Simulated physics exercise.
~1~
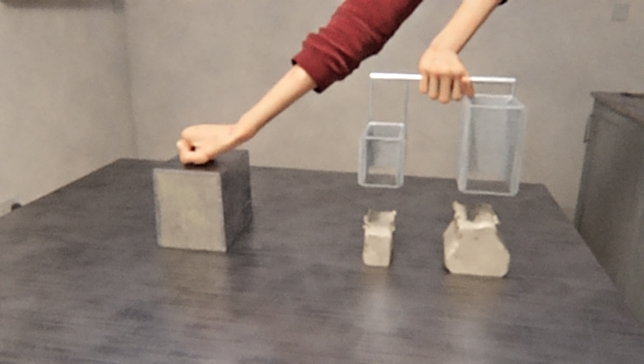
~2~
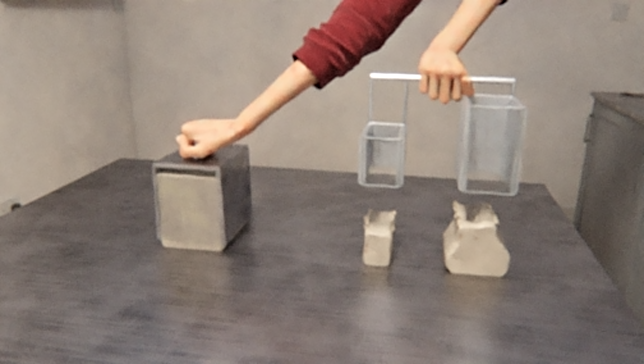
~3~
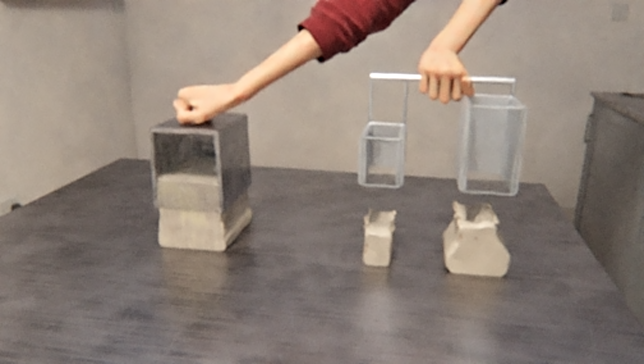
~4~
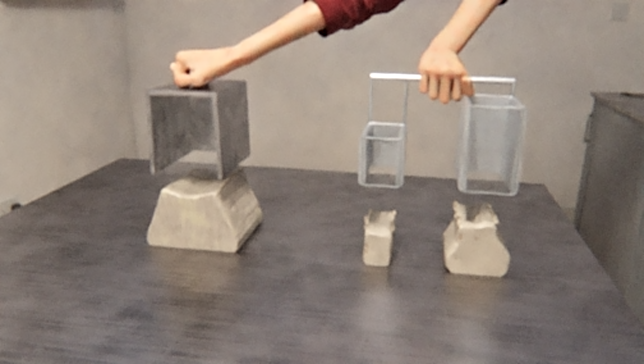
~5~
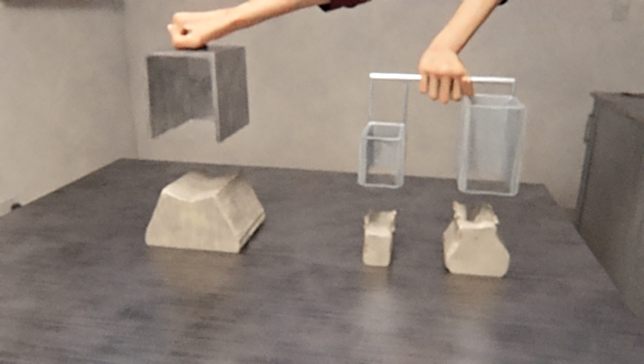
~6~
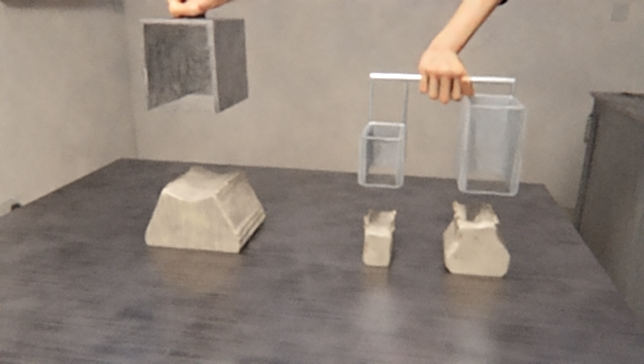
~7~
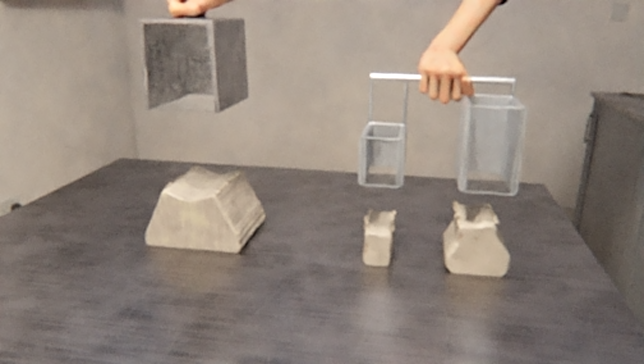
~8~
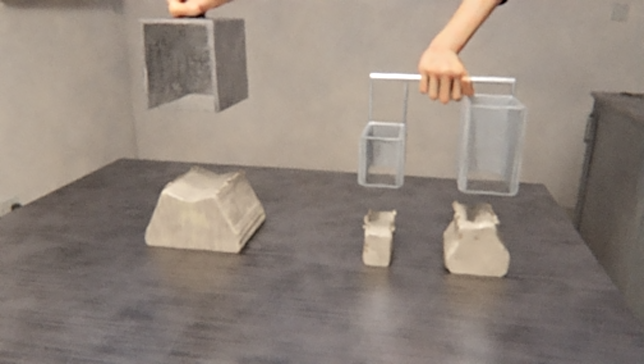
On a dark grey table in a plain room, a fist drew a square tin straight up off a block of pale clay, which slumped into a wider, lower mound and stayed there, while another hand held two clear containers above two smaller lumps.
